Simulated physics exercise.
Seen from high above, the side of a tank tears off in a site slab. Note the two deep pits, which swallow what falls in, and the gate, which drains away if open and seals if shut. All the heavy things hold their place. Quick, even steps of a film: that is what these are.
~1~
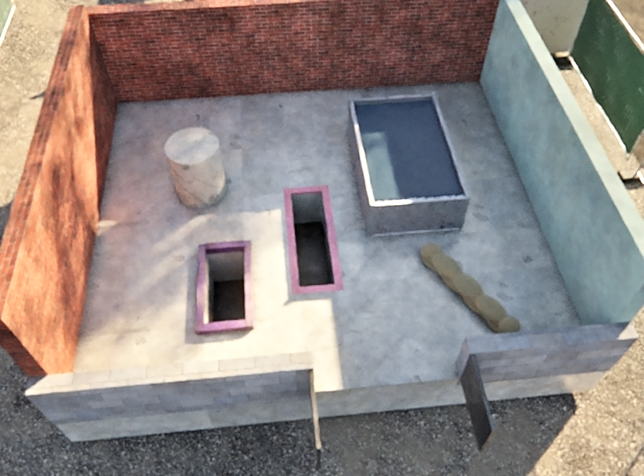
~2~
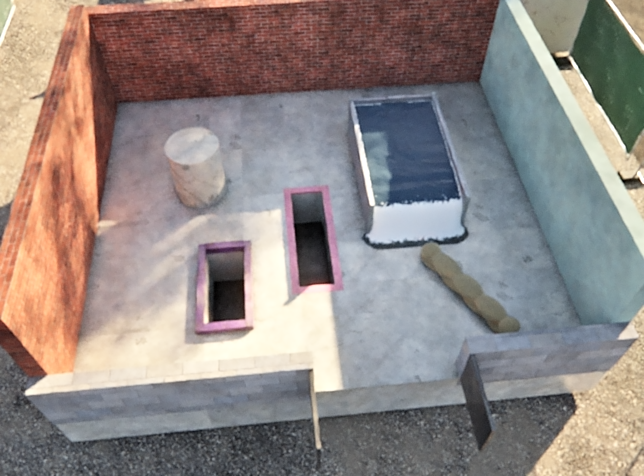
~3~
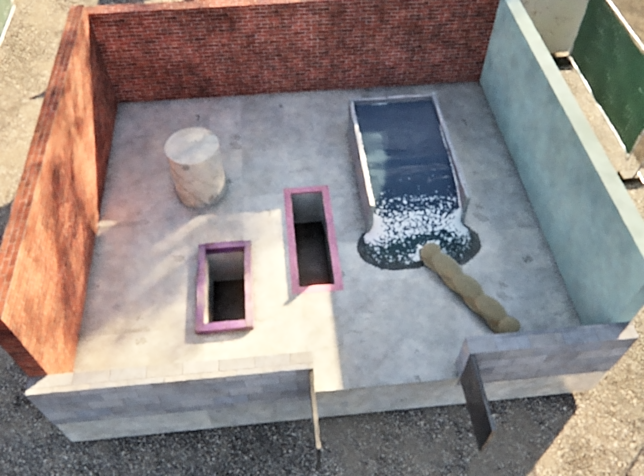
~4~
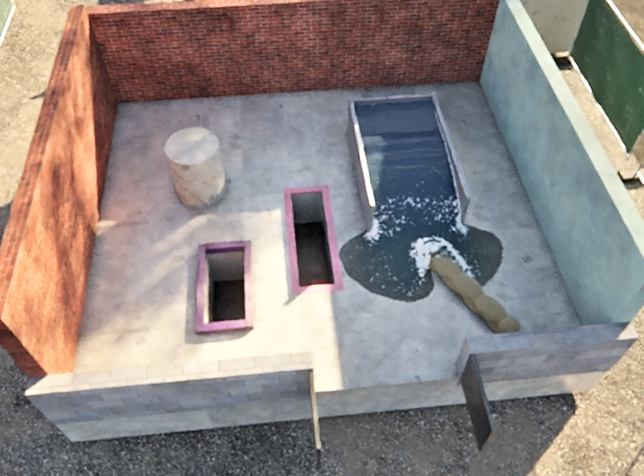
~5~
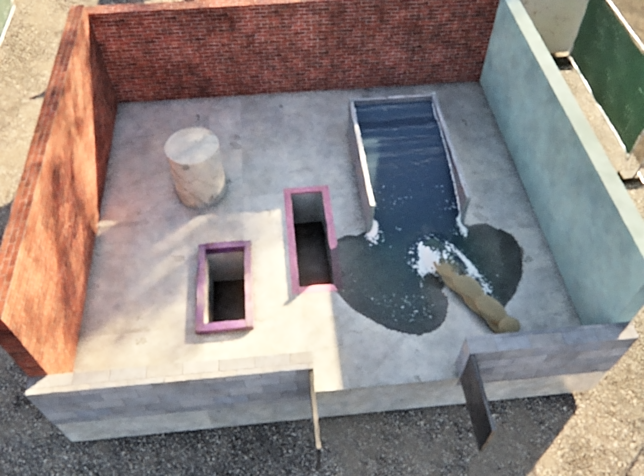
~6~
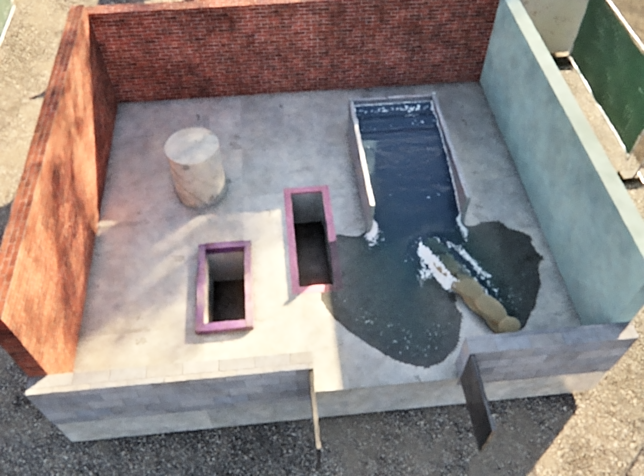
In a walled concrete yard with two pink-edged pits, the near side of a water-filled tank gave way, and dark water poured out, foamed around a lumpy tan barrier and spread widely across the floor.
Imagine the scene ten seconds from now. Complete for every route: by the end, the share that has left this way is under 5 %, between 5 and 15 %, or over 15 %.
By the end, the share via the gate is over 15 %; the share via the purple pit is under 5 %; the share via the pink pit is between 5 and 15 %.
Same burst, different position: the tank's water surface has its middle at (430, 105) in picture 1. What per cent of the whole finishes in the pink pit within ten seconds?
Within ten seconds the pink pit takes 25 percent of the total.
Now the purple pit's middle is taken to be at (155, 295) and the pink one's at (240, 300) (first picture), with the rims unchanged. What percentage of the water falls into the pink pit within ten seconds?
The pink pit takes 14 per cent.
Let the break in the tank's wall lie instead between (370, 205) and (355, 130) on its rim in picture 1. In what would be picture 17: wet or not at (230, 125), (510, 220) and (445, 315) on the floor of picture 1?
Soaked, then unsoaked, then unsoaked.
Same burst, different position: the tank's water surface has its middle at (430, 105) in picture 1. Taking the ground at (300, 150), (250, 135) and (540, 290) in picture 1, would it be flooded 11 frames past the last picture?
Looking at all three, I'd call them bone dry, bone dry, swamped.
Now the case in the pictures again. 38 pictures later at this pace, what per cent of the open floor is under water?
Near 55 in a hundred.
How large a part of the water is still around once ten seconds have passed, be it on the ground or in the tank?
Estimate: 60 per cent.
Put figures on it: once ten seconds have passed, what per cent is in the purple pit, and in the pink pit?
The first comes to roughly 0 percent, the second to roughly 8 percent.
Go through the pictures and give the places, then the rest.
In the first picture, the tank at (405, 149) is whole and still.
In the second picture, water pours out at (416, 221) and has run to (464, 229).
In the third picture, the front is at (474, 249), out from the gap at (416, 222).
In the fourth picture, the front is at (477, 283), out from the gap at (416, 223).
In the fifth picture, water pours out at (416, 223) and has run to (409, 328).
In the sixth picture, the front is at a hidden place, out from the gap at (416, 223).
A moment on, water covers 20 % of the floor; the gate 3 %, the purple pit 0 %, the pink pit 1 %.
Next, water covers 25 % of the floor; the gate 11 %, the purple pit 0 %, the pink pit 1 %.
Then, water covers 35 % of the floor; the gate 22 %, the purple pit 0 %, the pink pit 3 %.
Later, water covers 55 % of the floor; the gate 27 %, the purple pit 0 %, the pink pit 5 %.
In the end, water covers 85 % of the floor; the gate 31 %, the purple pit 0 %, the pink pit 8 %.
